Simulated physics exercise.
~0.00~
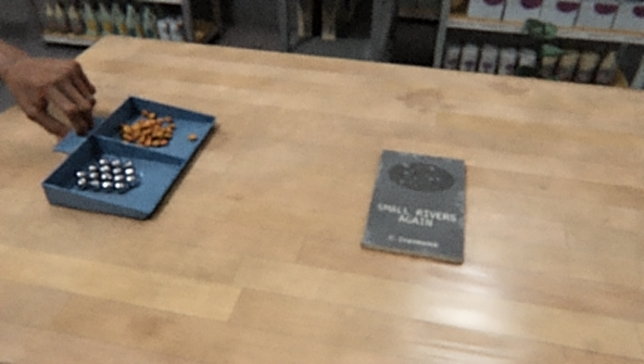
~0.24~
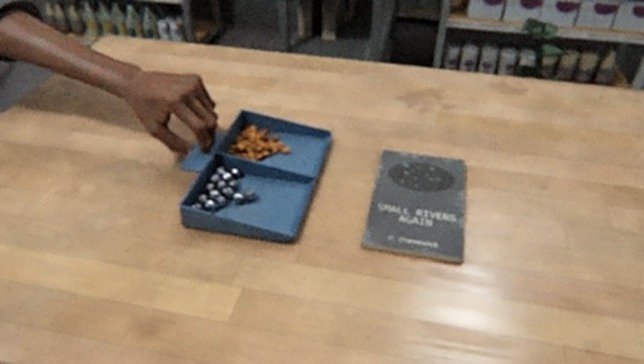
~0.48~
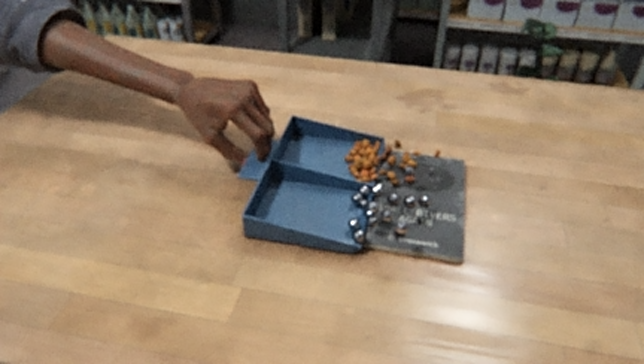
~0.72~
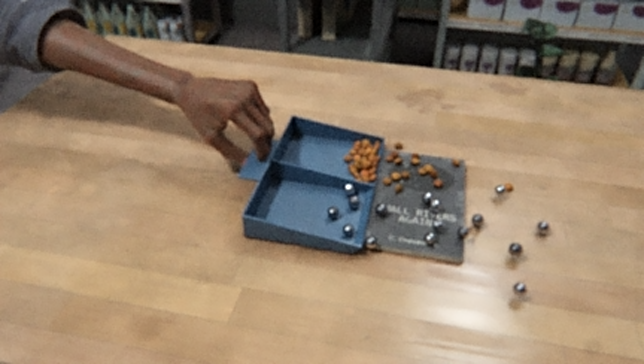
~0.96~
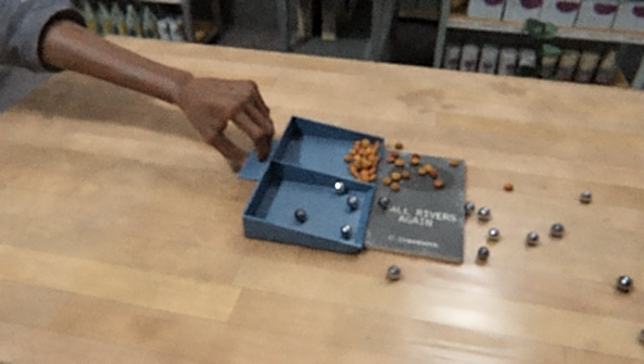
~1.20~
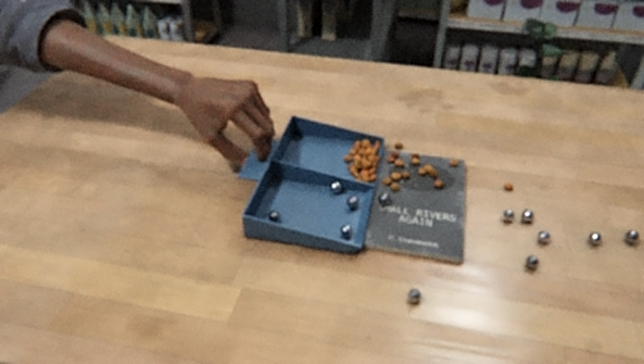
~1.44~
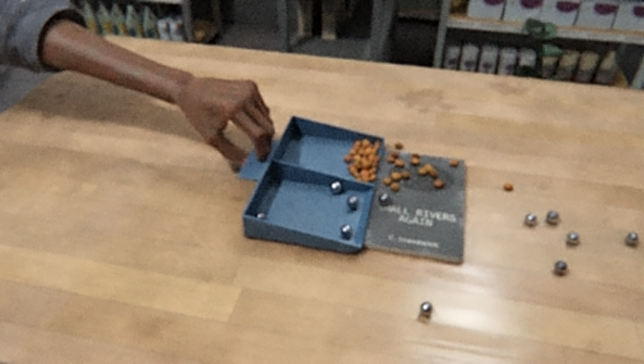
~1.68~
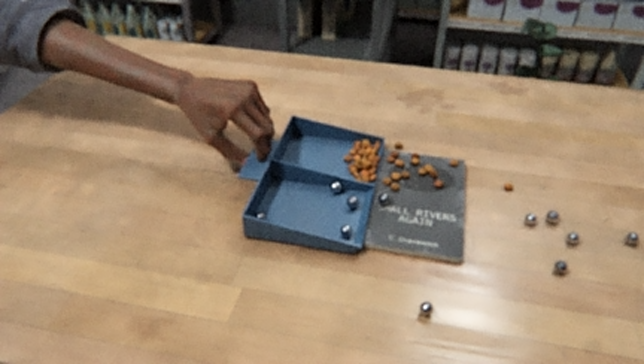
A blue divided tray holding shiny metal balls and small orange-brown pieces is pushed right by a hand until it stops against a thin dark book. Both loads spill forward; most balls leave the tray, several rolling across the table, while many brown pieces stay inside and others rest on the book.
